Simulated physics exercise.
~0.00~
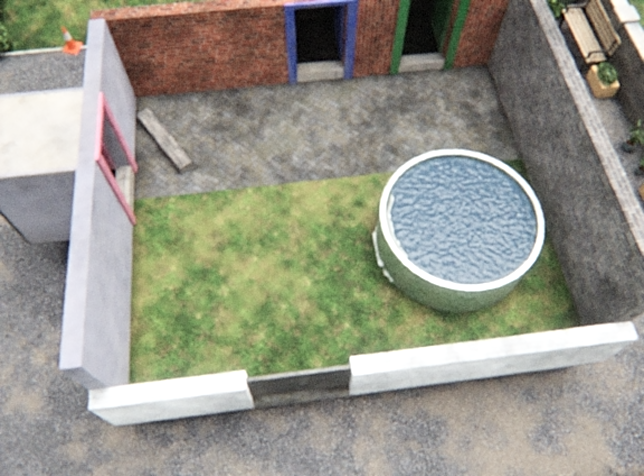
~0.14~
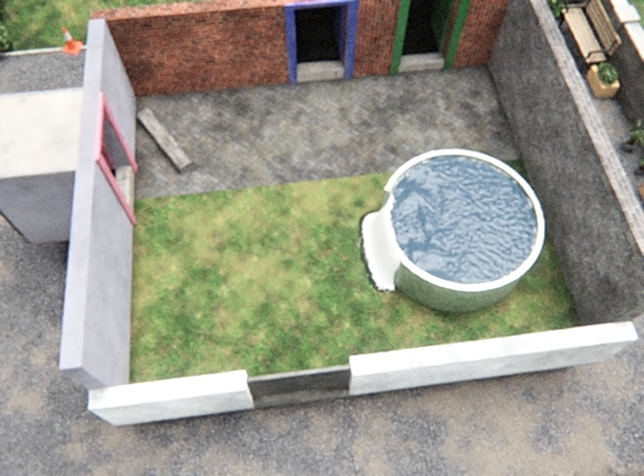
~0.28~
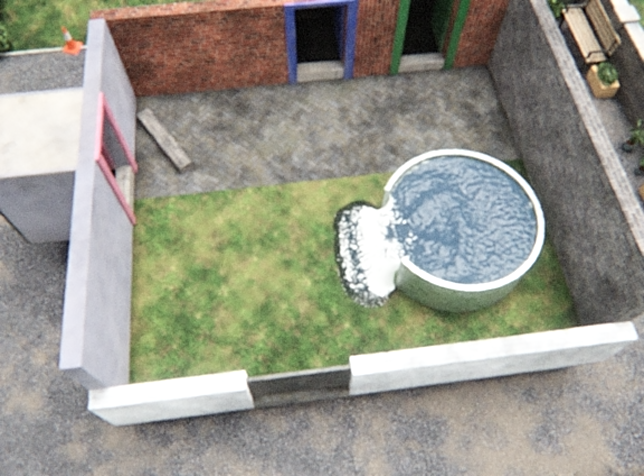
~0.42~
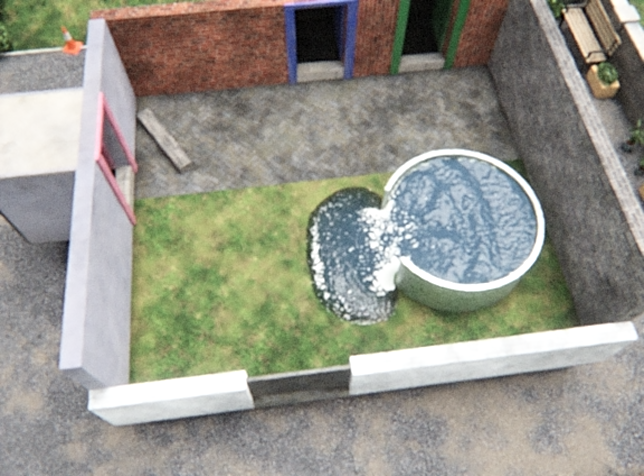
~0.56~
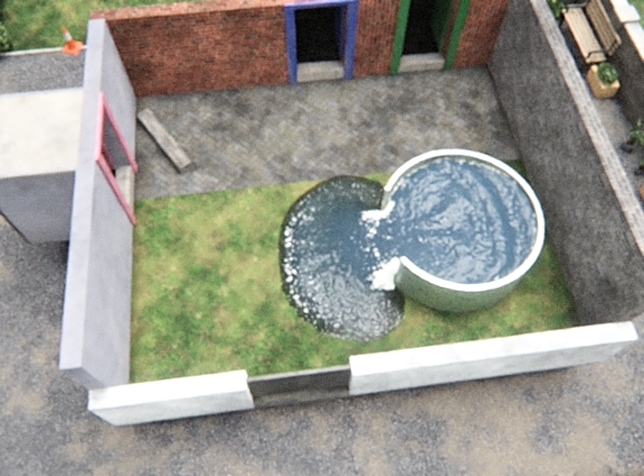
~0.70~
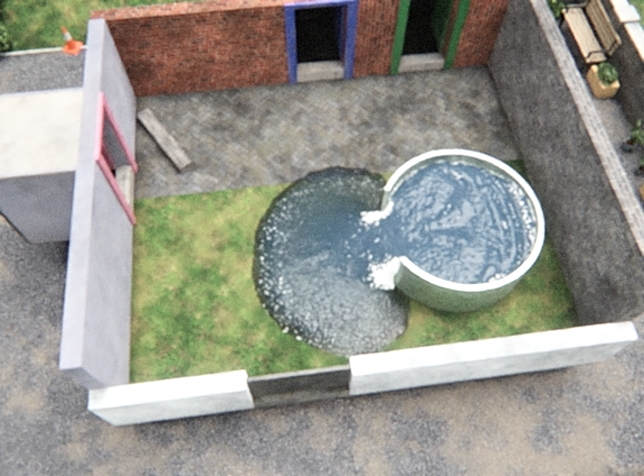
Water bursts from the left side of a round pool and spreads across the walled lawn.
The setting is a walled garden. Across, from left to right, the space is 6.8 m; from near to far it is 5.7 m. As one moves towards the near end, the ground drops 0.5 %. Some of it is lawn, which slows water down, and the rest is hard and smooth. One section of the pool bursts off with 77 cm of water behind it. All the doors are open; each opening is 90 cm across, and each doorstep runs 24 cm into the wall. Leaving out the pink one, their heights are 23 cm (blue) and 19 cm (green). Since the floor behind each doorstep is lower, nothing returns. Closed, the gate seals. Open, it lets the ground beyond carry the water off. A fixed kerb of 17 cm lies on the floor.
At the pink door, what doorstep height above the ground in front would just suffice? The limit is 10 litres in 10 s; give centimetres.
15 cm.
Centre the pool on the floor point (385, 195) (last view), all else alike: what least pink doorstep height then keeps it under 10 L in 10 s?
At least roughly 26 cm high.
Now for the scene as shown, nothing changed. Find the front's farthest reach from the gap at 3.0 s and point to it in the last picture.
Around pixel (137, 102).
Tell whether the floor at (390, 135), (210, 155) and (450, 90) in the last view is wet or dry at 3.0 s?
Untouched; soaked; untouched.
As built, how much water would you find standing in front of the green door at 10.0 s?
About 5.5 cm.
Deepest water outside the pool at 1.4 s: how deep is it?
Roughly 32 cm.
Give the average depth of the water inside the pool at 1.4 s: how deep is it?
It averages close to 50 centimetres.
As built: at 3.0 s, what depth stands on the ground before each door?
Lab note, cm: Blue 0; pink 18; green 0.
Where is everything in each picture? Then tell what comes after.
Still water, 77 cm deep, in the pool at (460, 218); the pink door at (115, 160) is dry, in the first frame.
Water pours out at (383, 243) and has run 0.3 m, to (375, 282); about 9 cm deep outside, 77 cm at the back, in the second frame.
Water pours out at (382, 243) and has run 0.7 m, to (354, 296); about 12 cm deep outside, 77 cm at the back, in the third frame.
Water pours out at (382, 244) and has run 1.2 m, to (318, 289); about 10 cm deep outside, 77 cm at the back, in the fourth frame.
The front is at (286, 282), 1.6 m from the gap at (382, 245); 3.9 m2 of floor is wet, 75 cm left at the back, in the fifth frame.
The gap is at (382, 244), the front 2.0 m out at (260, 285); the back of the pool holds 67 cm; 2.3 m in a straight line remain to the pink door at (115, 160), in the sixth frame.
After 1.4 s water covers 35 % of the floor, deepest (32 cm) near (370, 259); it has not reached the pink door.
After 3.0 s water covers 65 % of the floor, deepest (31 cm) near (131, 330); 18 cm at the pink door, 0 litres in over its 24 cm doorstep.
After 10.0 s water covers 100 % of the floor, deepest (12 cm) near (509, 142); 8 cm at the pink door, 0 litres in over its 24 cm doorstep.
At the pink door as built, the water arrived by 2.2 s and peaked near 19 cm at 2.6 s.
Run again over the same 10 s with other heights there, 31 litres in over 12.5 cm, 3 litres over 17 cm. The limit of 10 litres is kept from about 15 cm up.
